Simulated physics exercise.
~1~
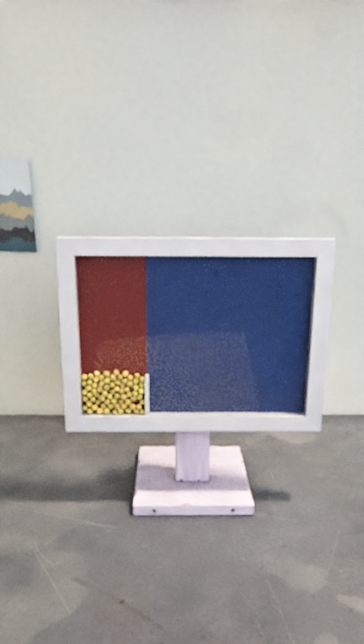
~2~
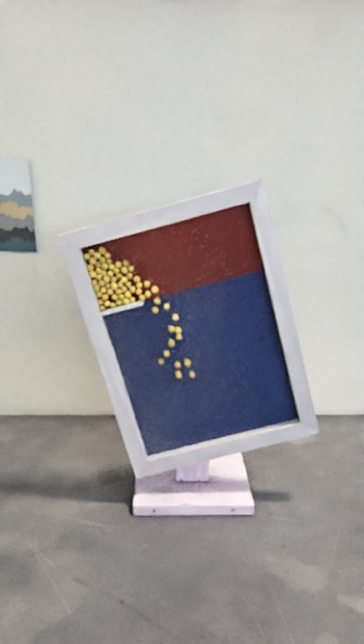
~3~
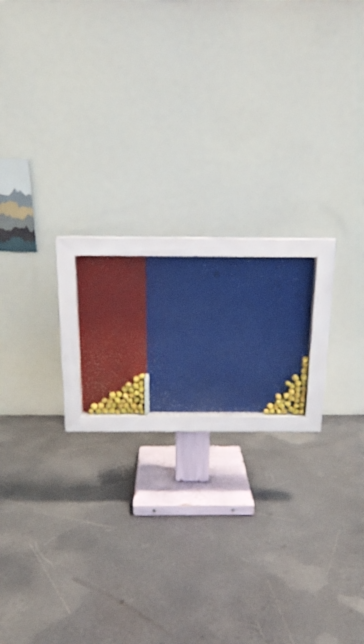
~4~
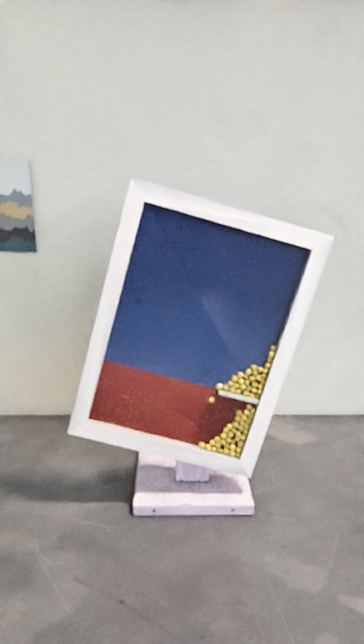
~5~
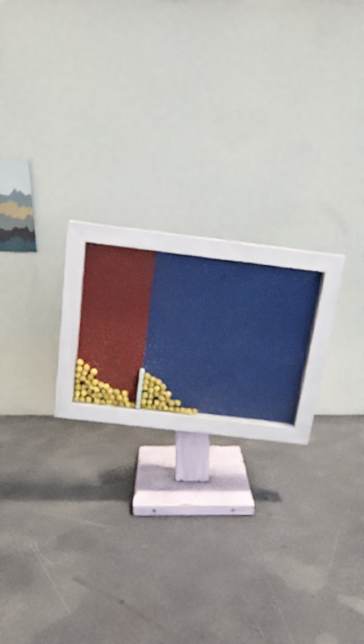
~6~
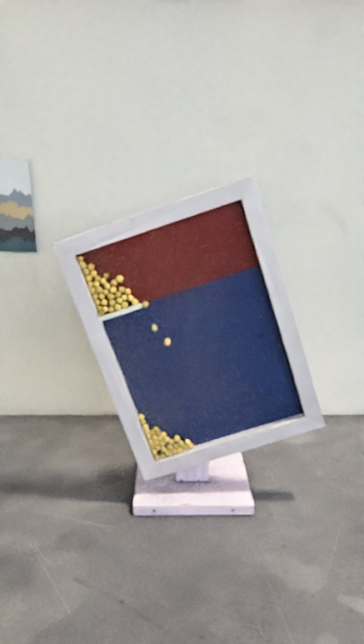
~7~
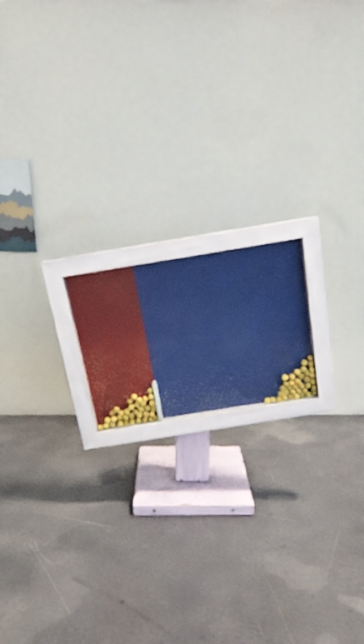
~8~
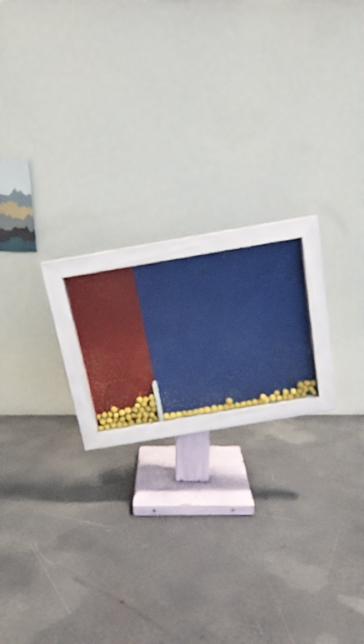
On a grey surface against a pale wall, a framed red and blue box tipped steeply back and forth on its stand, spilling yellowish beads past a small divider, then stopped slightly tilted with beads in the red corner and spread along the blue bottom.
